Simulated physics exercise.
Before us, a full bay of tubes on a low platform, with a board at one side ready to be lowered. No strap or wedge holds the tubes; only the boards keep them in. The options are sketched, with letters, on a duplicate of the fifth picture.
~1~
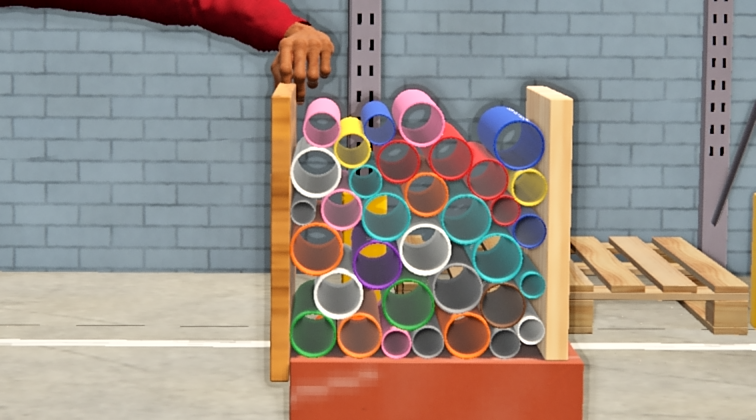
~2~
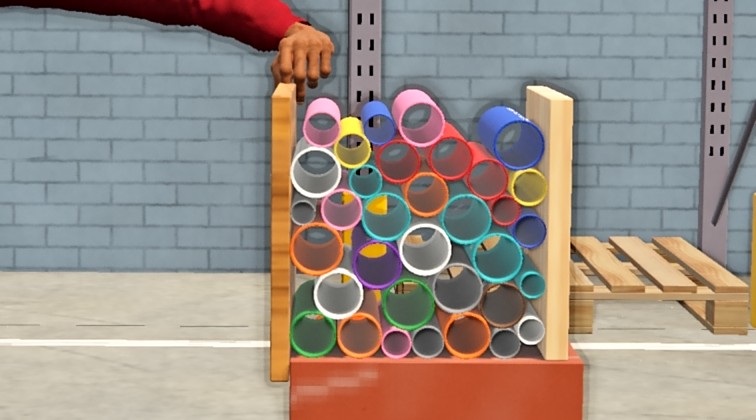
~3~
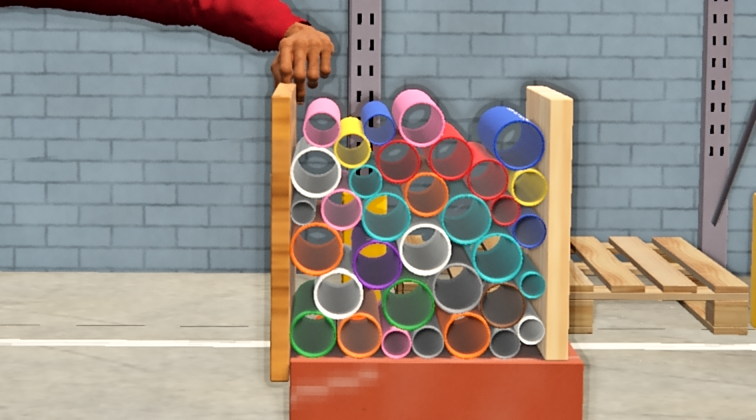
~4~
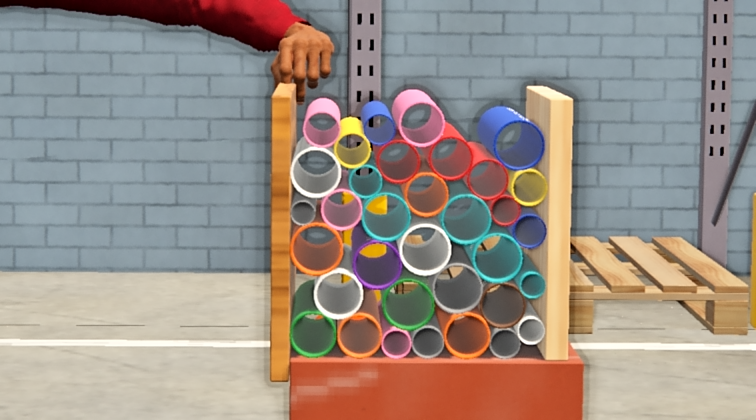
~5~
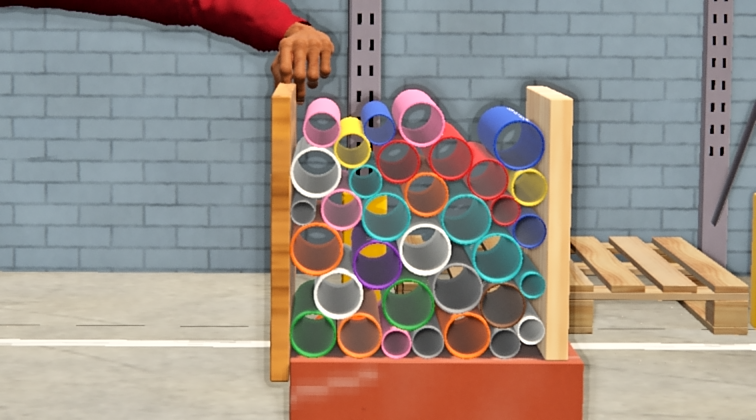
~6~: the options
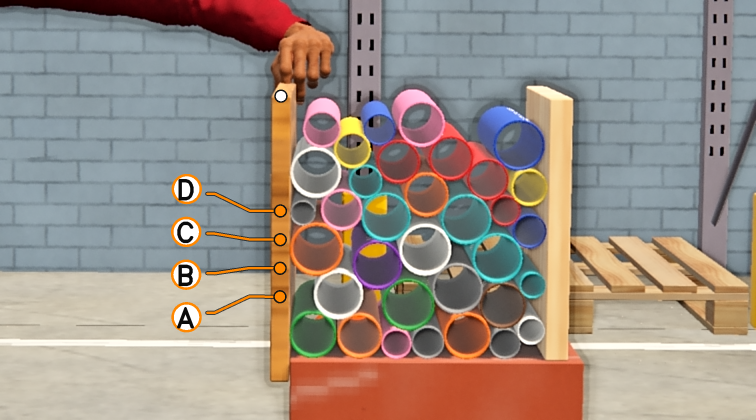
The clip opens on colourful tubes stacked between two upright wooden boards on a low reddish platform, with a wooden pallet to the right. A hand at the end of a red sleeve rests at the top of the left board. Throughout, the hand, boards and tubes show no visible movement.
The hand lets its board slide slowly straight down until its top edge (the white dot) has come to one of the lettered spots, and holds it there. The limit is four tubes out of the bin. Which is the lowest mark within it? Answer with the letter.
D is the limit.
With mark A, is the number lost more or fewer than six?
It loses more than six.
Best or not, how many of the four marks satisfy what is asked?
One of them.
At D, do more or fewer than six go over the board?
Fewer than six.
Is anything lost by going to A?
Yes, at A.
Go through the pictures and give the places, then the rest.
A pink tube (322, 130); side board (285, 221); a green tube (313, 335), in the first picture.
A green tube (313, 335); a grey tube (505, 343), in the second picture.
An orange tube (317, 249); a white tube (531, 331), in the third picture.
A blue tube (530, 231); a red tube (488, 180), in the fourth picture.
A pink tube (322, 130); side board (285, 221); a green tube (313, 335), in the fifth picture.
On the copy, A at (280, 297); B at (280, 269); C at (281, 240); D at (281, 211); the white dot at (281, 96).
On D. First, top of the board (290, 150).
Then, top of the board (290, 210).
Finally, top of the board (290, 210), none out over the board.
By contrast, A more than four out over the board; B more than four out over the board; C more than four out over the board.
